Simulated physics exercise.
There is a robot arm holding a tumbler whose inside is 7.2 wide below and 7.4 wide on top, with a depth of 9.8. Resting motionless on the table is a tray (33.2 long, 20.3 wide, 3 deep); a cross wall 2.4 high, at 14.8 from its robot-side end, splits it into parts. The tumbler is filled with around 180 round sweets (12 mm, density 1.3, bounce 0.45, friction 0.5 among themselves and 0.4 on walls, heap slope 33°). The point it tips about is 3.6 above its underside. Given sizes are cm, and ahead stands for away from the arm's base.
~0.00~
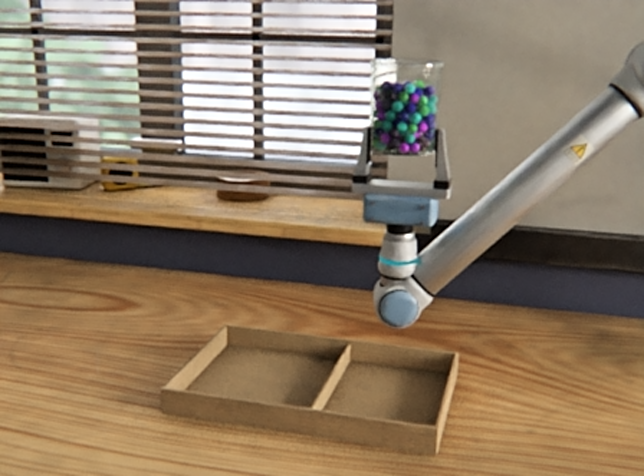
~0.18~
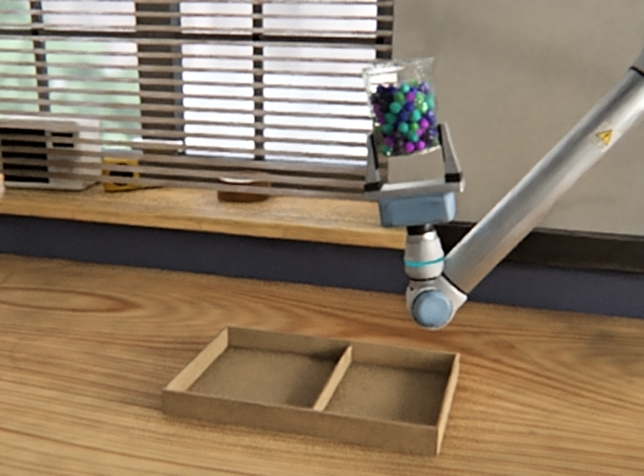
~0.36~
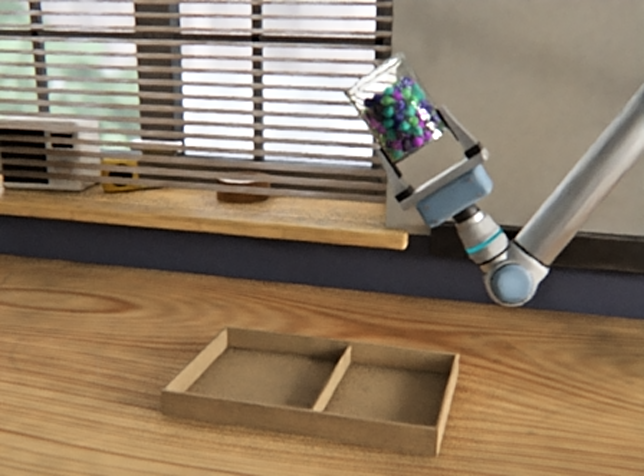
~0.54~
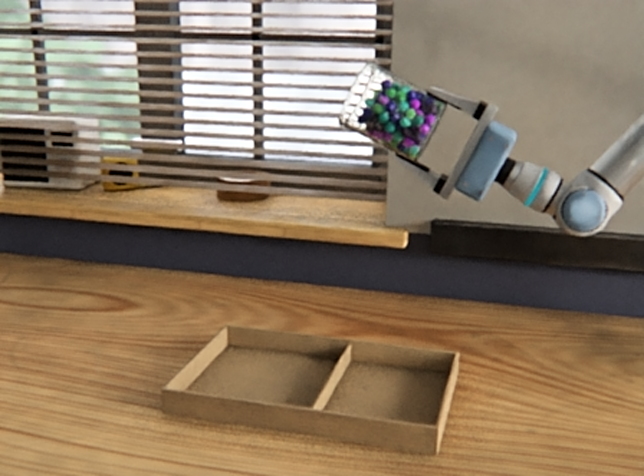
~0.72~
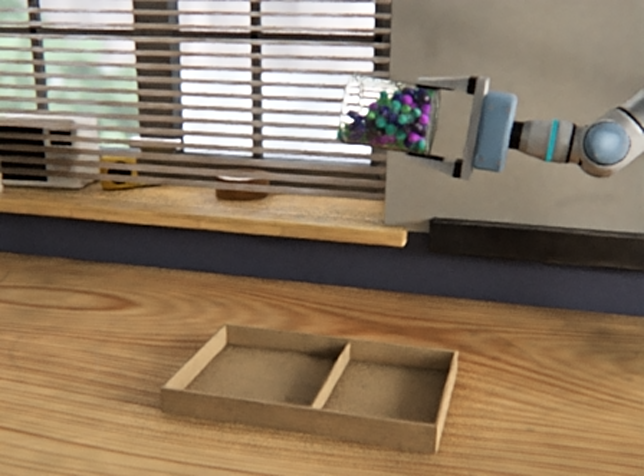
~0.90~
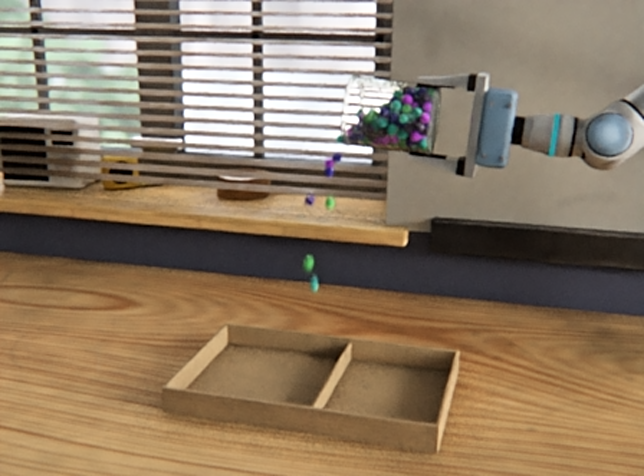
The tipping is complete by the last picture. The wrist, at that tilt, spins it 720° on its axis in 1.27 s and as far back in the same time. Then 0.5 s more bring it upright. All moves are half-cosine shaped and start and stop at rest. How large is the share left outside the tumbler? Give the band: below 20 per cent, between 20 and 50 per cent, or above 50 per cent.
The band is above 50 per cent.
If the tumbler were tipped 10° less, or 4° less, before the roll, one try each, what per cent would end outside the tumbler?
The first try gives around 30 percent, the second around 50 percent.
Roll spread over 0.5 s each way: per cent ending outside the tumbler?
In that case roughly 30 percent.
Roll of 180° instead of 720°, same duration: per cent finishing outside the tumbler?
In that case you'd get close to 40 per cent.
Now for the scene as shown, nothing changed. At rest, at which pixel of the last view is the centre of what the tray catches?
Centre: Close to (258, 384).
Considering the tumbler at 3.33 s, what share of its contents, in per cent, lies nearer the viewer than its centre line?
Near enough 15 in a hundred.
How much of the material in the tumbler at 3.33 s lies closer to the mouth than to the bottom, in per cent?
I reckon roughly 40 per cent.
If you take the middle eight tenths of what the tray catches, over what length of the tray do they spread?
Spread length: Approx. 14 cm.
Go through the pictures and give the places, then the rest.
The first picture shows tumbler middle at (405, 108), upright; upper third of the load around (406, 96), from x 375 to 430, top at y 85; 175 in the tumbler.
The second picture shows tumbler middle at (403, 108), tipped 10°; upper third of the load around (404, 96), from x 375 to 435, top at y 80.
The third picture shows tumbler middle at (398, 111), tipped 36°; upper third of the load around (398, 99), from x 365 to 440, top at y 80.
The fourth picture shows tumbler middle at (394, 114), tipped 65°; upper third of the load around (398, 102), from x 360 to 440, top at y 85.
The fifth picture shows tumbler middle at (392, 116), tipped 84°; upper third of the load around (405, 105), from x 340 to 430, top at y 90.
The sixth picture shows tumbler middle at (393, 116), tipped 86°; upper third of the load around (409, 107), from x 310 to 435, top at y 90; 168 in the tumbler, 7 in flight or on a rim.
After 2.12 s, tipped 86°, highest piece 39 above the table; 103 in the tumbler, 59 in the far-side part, 3 on the table or floor, 10 in flight or on a rim.
After 3.33 s, tipped 86°, highest piece 37 above the table; 102 in the far-side part, 58 in the tumbler, 5 in the robot-side part, 5 on the table or floor, 5 in flight or on a rim.
After 4.14 s, upright, highest piece 38 above the table; 110 in the far-side part, 55 in the tumbler, 5 in the robot-side part, 5 on the table or floor.
After 4.84 s, upright, highest piece 38 above the table; 110 in the far-side part, 55 in the tumbler, 5 in the robot-side part, 5 on the table or floor.
At rest, 110 in the far-side part, 55 in the tumbler, 5 in the robot-side part, 5 on the table or floor. That is 69 % outside the tumbler.
